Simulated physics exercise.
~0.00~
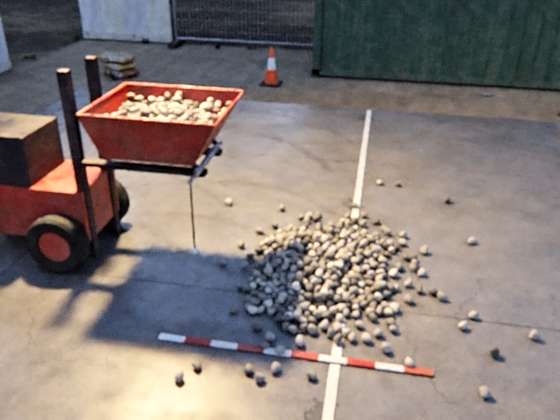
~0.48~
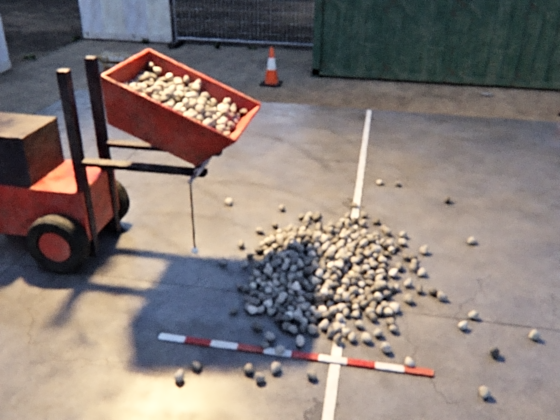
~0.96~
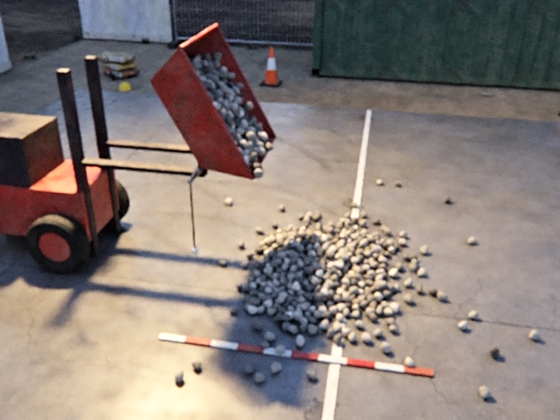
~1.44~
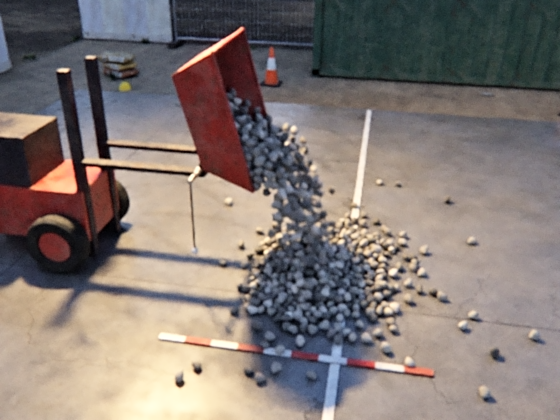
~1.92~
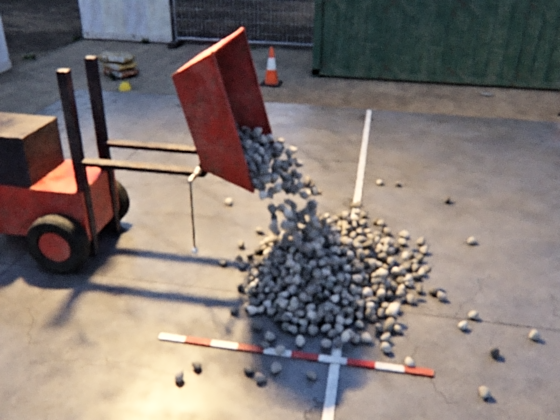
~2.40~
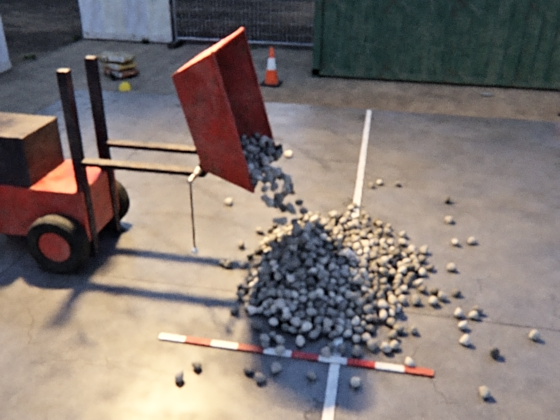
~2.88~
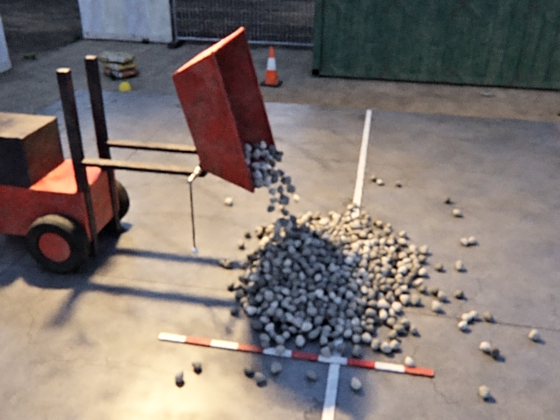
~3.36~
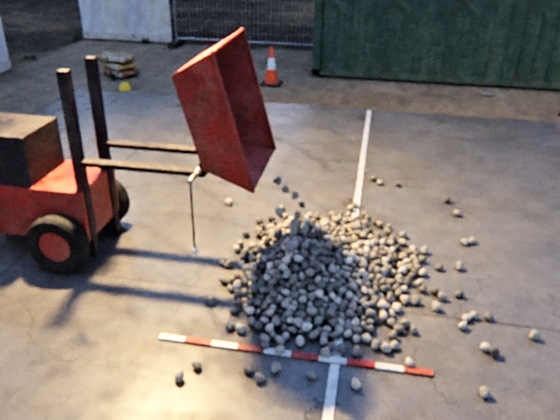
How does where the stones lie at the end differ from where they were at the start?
At the start some stones are up in the red skip and the rest lie on the ground. By the end they are all on the ground, so the stones as a whole sit lower and farther right, in a bigger pile across the painted line.
